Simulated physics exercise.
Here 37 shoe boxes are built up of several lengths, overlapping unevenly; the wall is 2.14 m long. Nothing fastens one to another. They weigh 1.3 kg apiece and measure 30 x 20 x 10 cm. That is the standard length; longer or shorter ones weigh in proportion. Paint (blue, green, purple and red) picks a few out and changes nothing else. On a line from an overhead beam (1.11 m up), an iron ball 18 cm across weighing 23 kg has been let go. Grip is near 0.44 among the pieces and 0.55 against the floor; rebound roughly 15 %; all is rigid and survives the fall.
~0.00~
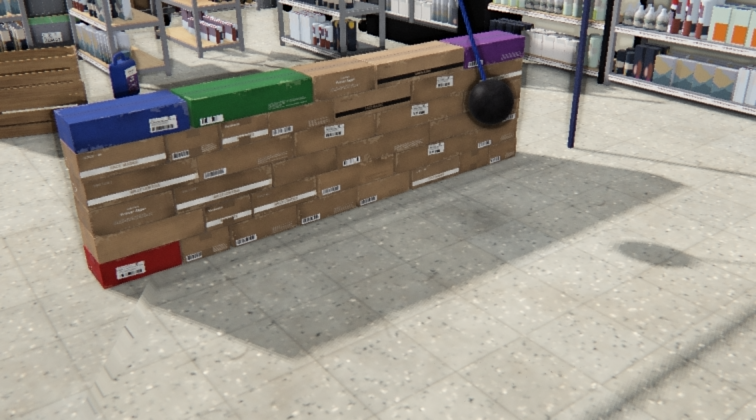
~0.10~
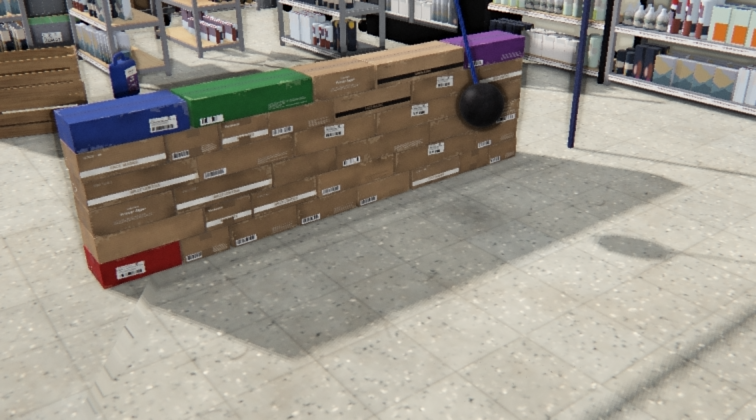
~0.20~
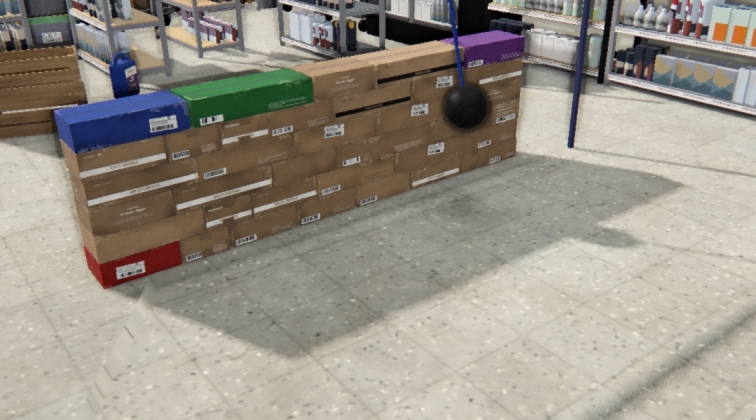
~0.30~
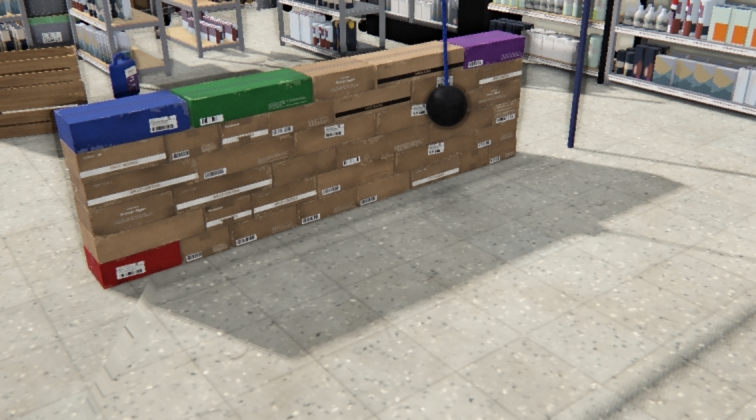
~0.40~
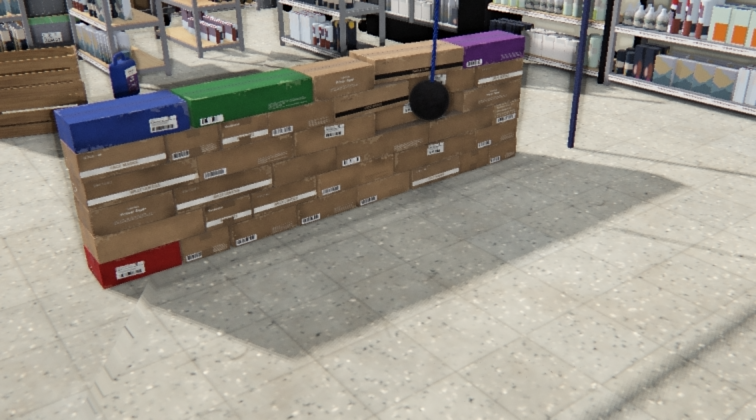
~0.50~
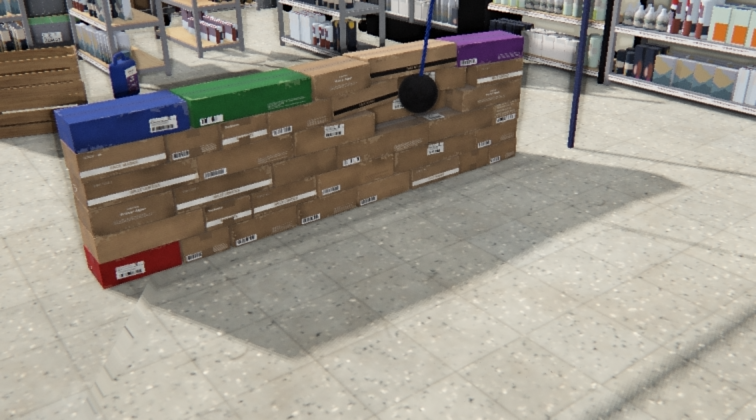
In a shop aisle, a dark ball on a blue line swings leftward into a brown box wall, nudging upper boxes slightly.
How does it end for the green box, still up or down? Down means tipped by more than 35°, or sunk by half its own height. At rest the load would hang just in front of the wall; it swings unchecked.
In the end the green box stays up.
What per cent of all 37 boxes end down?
Roughly 15 per cent of them.
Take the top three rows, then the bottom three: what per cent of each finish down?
Top 40, bottom 0 per cent.
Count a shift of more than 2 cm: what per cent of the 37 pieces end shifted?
It is 15 per cent.
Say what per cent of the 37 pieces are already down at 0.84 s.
15 per cent by then.
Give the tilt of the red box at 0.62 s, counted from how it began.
Some 0°.
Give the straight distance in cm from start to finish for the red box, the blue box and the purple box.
About: Red 0, blue 0, purple 60.
By 0.62 s, line 16° past plumb; none of the 37 boxes down, 9 disturbed; green box unmoved; purple box tilted 5°.
By 0.84 s, line 15° past plumb; 5 of the 37 boxes down; green box unmoved; purple box tilted 27°.
By 1.00 s, line 8° past plumb; 6 of the 37 boxes down; green box unmoved; purple box tilted 41°, 13 cm lower.
By 1.30 s, line 10° before plumb; 6 of the 37 boxes down; green box unmoved; purple box tilted 62°, 43 cm lower.
When it is over (2.3 s), line 17° past plumb; 6 of the 37 boxes down; green box unmoved; purple box upside down; blue box unmoved. In pixels of the last frame, middles, green box near (243, 96), purple box near (458, 136).
